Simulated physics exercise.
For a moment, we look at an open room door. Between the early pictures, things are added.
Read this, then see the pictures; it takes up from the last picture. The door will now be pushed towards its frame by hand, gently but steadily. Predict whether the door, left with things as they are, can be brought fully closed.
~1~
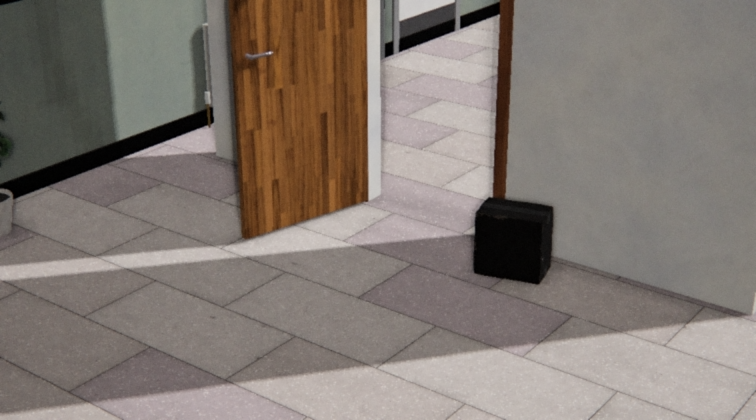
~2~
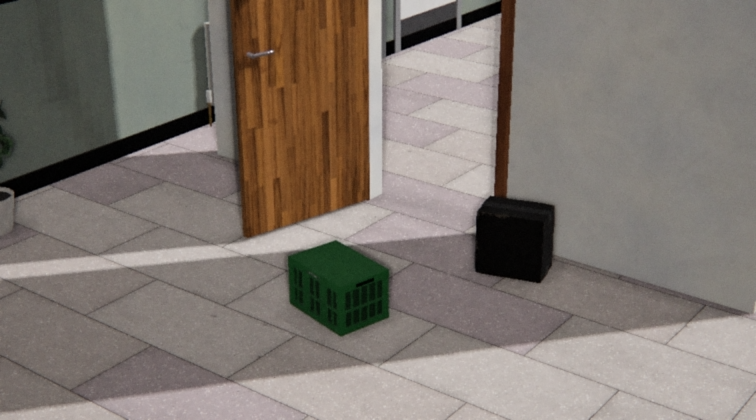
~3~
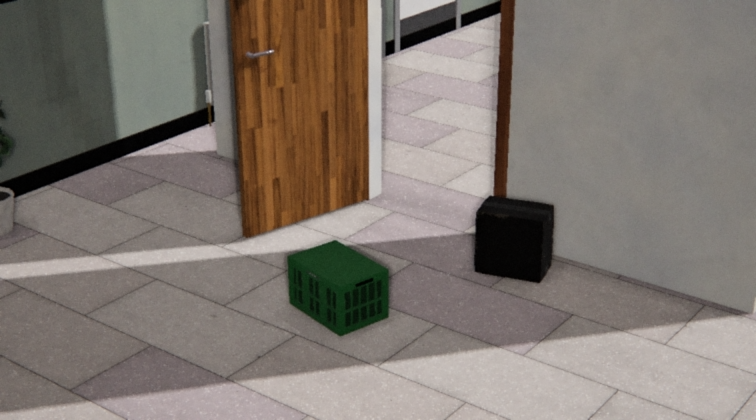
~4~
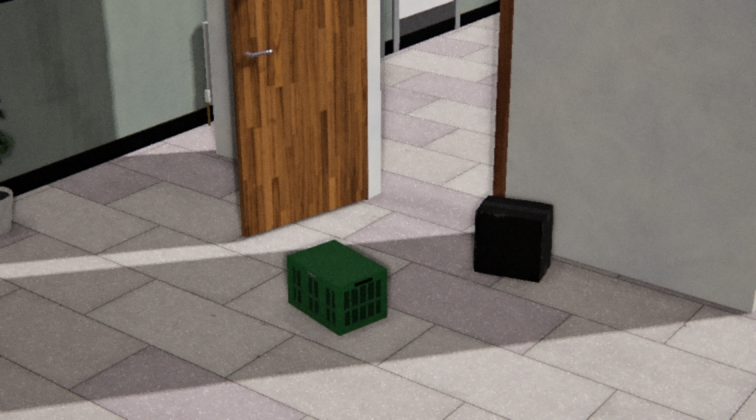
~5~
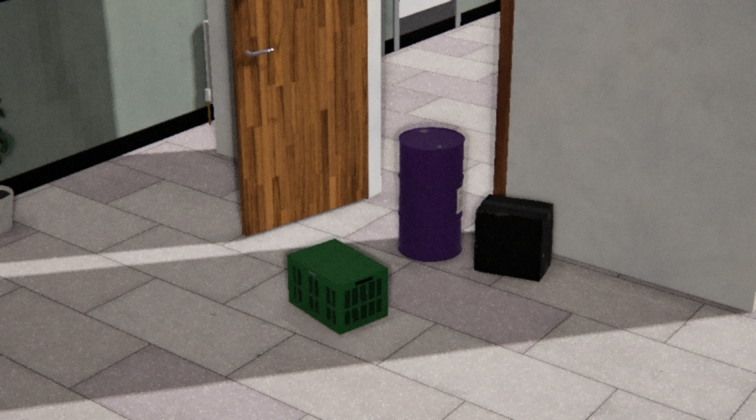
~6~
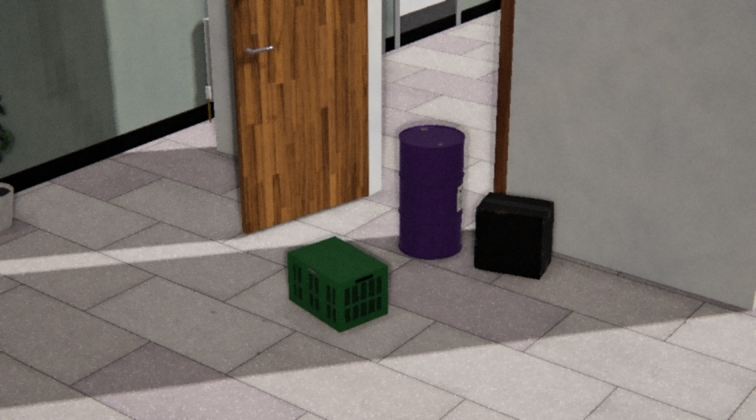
Prediction: It cannot close fully.
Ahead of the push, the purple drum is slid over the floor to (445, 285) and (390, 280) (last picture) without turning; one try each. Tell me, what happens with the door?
In the first case it shuts; in the second case it reaches the frame.
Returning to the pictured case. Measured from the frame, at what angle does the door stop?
It stays open at around 40°.
Then, 0.70 s after the last picture, open by 80°.
Then, 1.10 s after the last picture, open by 52°.
At rest, open by 38°; all 3 in place. Seen from the same camera at the end, purple drum near (436, 191).
